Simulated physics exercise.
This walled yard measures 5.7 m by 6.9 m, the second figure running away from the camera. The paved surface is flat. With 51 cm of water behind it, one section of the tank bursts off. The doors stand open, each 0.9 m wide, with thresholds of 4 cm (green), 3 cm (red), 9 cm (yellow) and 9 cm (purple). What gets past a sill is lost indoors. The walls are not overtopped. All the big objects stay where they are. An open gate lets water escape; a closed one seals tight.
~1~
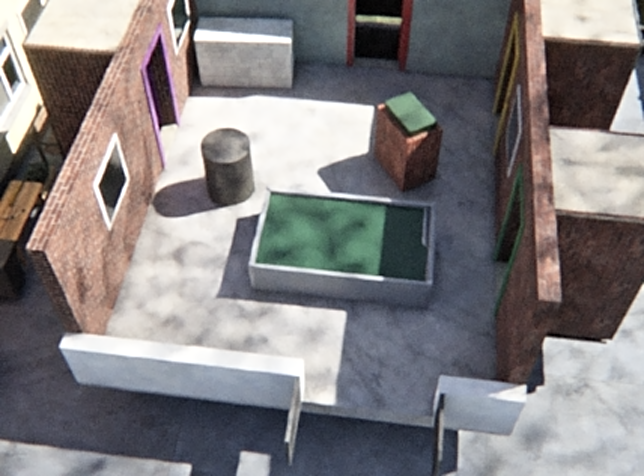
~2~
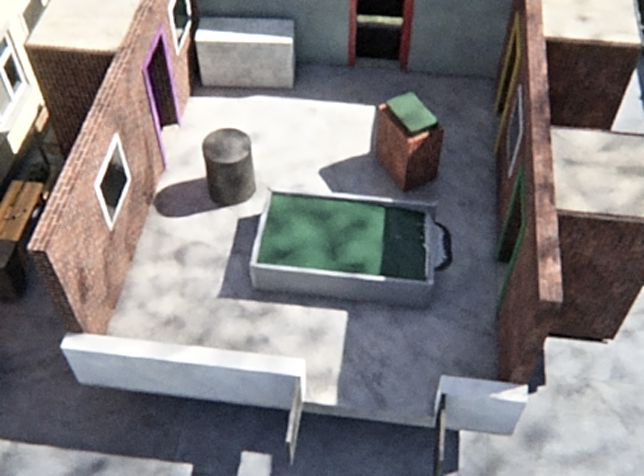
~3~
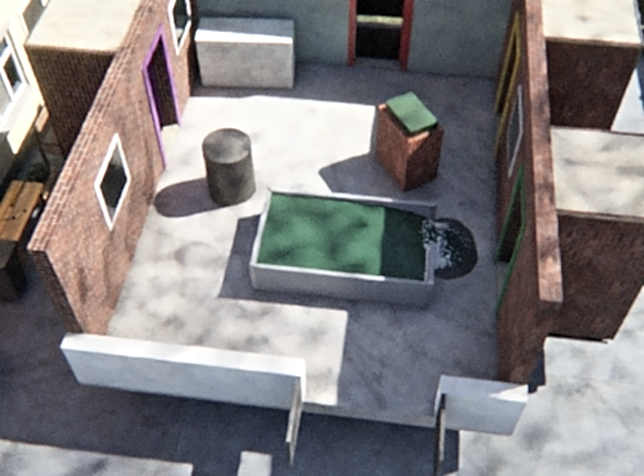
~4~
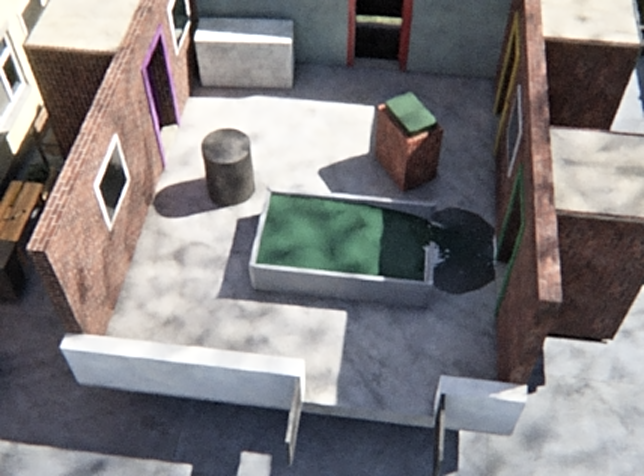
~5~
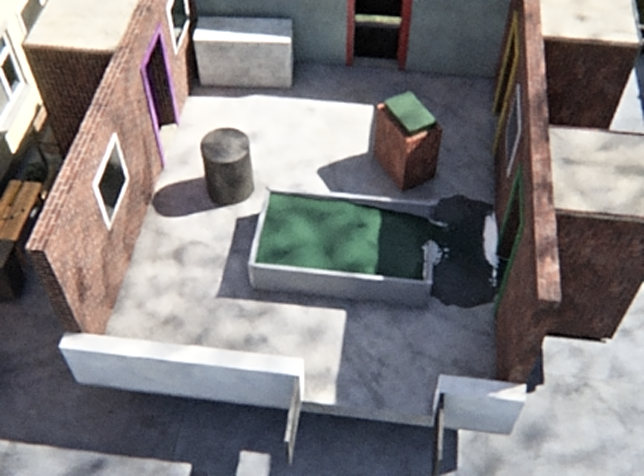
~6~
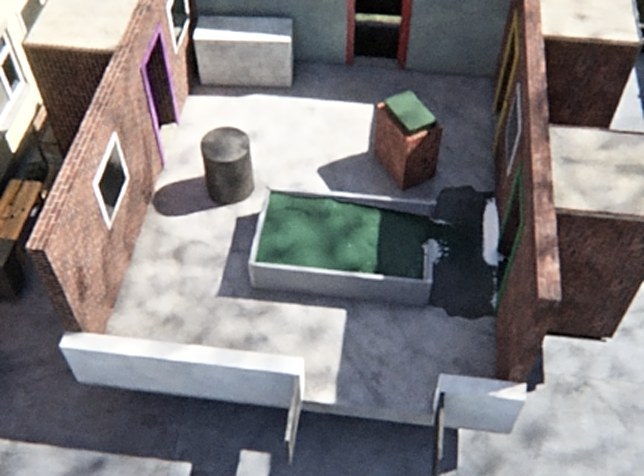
At the start, a rectangular tank of green water stands still in a walled yard, near a grey cylinder and a brick block with a green top. Its right end then opens and dark water pours out, spreading across the pale paving to the brick wall on the right and along its base.
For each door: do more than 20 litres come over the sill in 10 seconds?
The water let in: At the green door it goes over the limit; at the red door it exceeds the limit; at the yellow door it does not reach the limit; at the purple door it does not reach the limit.
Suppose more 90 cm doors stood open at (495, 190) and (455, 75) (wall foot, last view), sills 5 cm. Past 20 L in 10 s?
In that order: Over, above.
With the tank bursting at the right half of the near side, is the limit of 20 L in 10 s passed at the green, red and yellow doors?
Then: Green under, red below, yellow under.
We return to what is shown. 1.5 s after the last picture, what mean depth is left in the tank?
About 35 cm.
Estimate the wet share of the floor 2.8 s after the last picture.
Near 30 per cent is wet.
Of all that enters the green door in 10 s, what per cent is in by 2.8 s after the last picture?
About 55 per cent.
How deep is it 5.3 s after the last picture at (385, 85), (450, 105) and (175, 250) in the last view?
In that order: 6, 8 and 0 cm.
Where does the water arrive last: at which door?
It is the purple one.
Then, 0.7 s after the last picture water covers 10 % of the floor and is deepest (34 cm) near (492, 250); green door 17 cm at the sill, 44 L in, red door not reached, yellow door not reached, purple door not reached.
Then, 1.5 s after the last picture water covers 20 % of the floor and is deepest (32 cm) near (480, 249); green door 17 cm at the sill, 111 L in, red door not reached, yellow door 5 cm at the sill, 0 L in, purple door not reached.
Then, 2.8 s after the last picture water covers 30 % of the floor and is deepest (23 cm) near (481, 240); green door 13 cm at the sill, 201 L in, red door 8 cm at the sill, 1 L in, yellow door 5 cm at the sill, 0 L in, purple door not reached.
Then, 5.3 s after the last picture water covers 50 % of the floor and is deepest (18 cm) near (480, 249); green door 11 cm at the sill, 291 L in, red door 6 cm at the sill, 30 L in, yellow door 4 cm at the sill, 0 L in, purple door not reached.
Then, 9.3 s after the last picture water covers 85 % of the floor and is deepest (11 cm) near (480, 249); green door 7 cm at the sill, 352 L in, red door 4 cm at the sill, 47 L in, yellow door 4 cm at the sill, 0 L in, purple door 5 cm at the sill, 0 L in.
